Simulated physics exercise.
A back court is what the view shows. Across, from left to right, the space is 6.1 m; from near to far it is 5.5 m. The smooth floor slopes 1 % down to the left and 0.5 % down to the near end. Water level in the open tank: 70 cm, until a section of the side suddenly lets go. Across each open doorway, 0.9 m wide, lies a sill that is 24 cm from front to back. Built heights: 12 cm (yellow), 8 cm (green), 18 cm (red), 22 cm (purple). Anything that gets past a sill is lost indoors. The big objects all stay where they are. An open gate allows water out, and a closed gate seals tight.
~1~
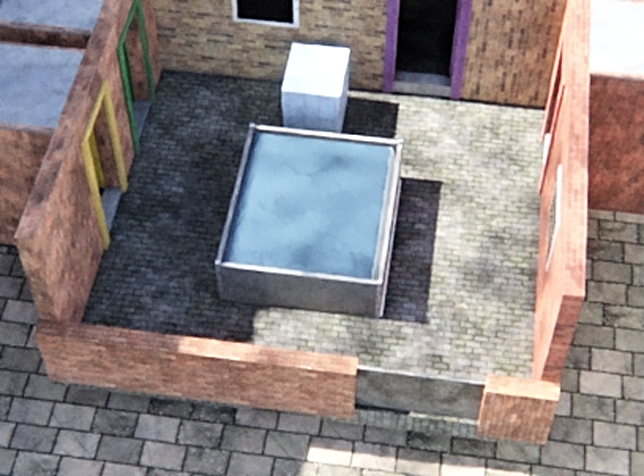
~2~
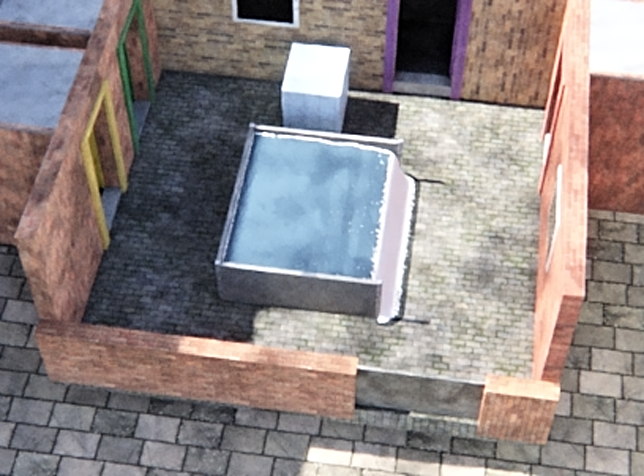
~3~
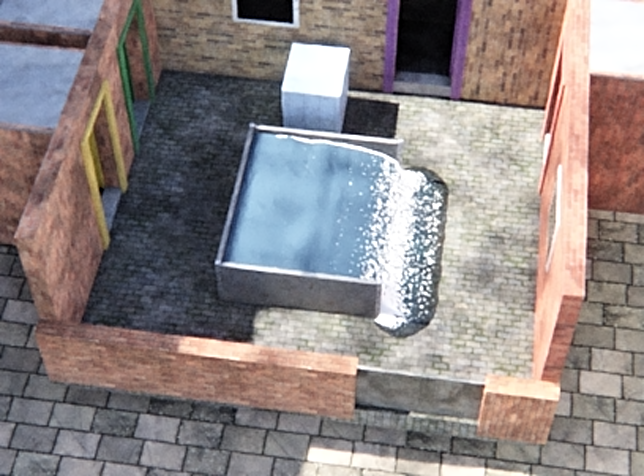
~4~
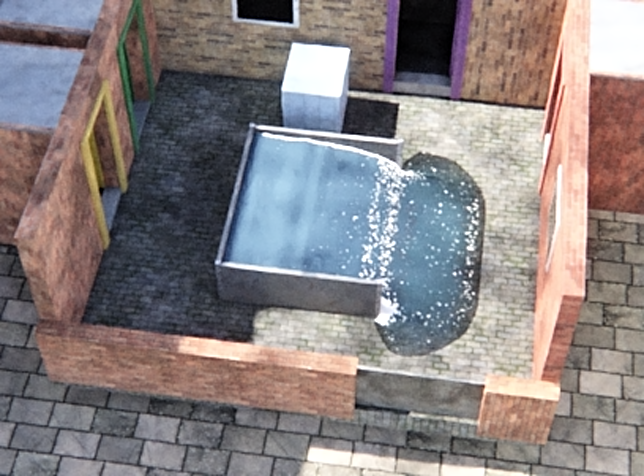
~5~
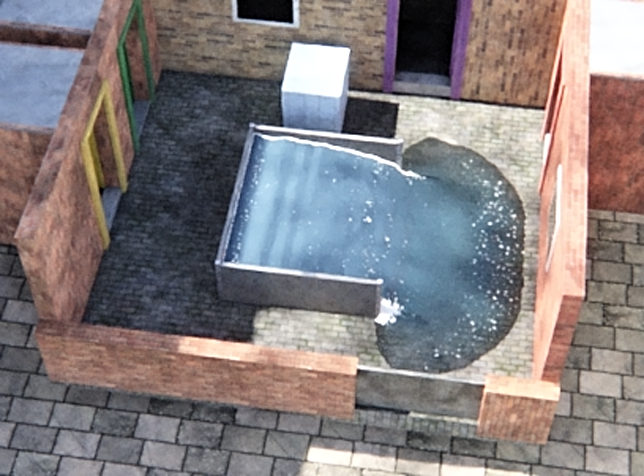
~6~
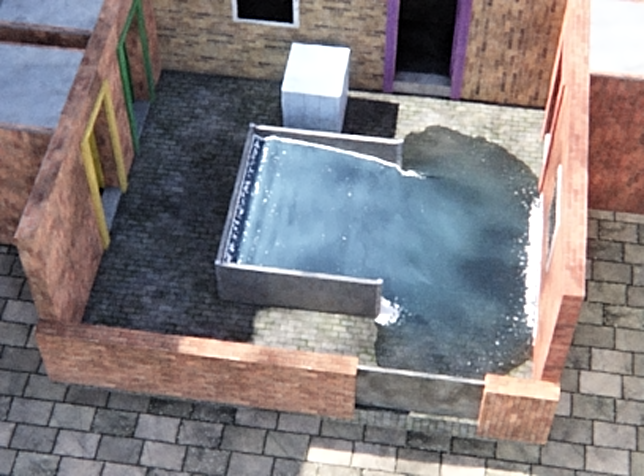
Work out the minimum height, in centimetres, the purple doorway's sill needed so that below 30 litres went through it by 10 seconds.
The minimum is roughly 13 cm.
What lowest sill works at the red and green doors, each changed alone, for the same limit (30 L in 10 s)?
You'd want about 20 centimetres at red and about 13.0 centimetres at green.
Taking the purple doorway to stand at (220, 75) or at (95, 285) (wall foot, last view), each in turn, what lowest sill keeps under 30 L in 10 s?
14.5 and 21 cm.
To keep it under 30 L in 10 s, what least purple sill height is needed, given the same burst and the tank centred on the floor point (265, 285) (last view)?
It must be around 20 cm tall.
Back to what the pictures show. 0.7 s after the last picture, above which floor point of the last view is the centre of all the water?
The centre of all the water is around (386, 248).
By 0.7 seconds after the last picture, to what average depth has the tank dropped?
The mean depth is about 36 cm.
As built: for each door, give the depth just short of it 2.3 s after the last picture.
In cm: Yellow 0, green 0, red 19, purple 15.
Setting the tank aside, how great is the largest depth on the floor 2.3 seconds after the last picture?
Roughly 38 cm.
Then, 0.7 s after the last picture water covers 35 % of the floor, deepest (48 cm) near (527, 278); it has not reached the purple door.
Then, 2.3 s after the last picture water covers 55 % of the floor, deepest (38 cm) near (520, 401); 15 cm at the purple door, 0 litres in over its 22 cm sill.
Then, 9.3 s after the last picture water covers 95 % of the floor, deepest (18 cm) near (138, 148); 10 cm at the purple door, 0 litres in over its 22 cm sill.
At the purple door as built, the water peaked near 20 cm, 5.5 s after the last picture.
With a sill of 10.5 cm, 64 litres would have come in within the 10 s; with 16.5 cm, 9 litres. So under 30 litres takes about 13 cm.
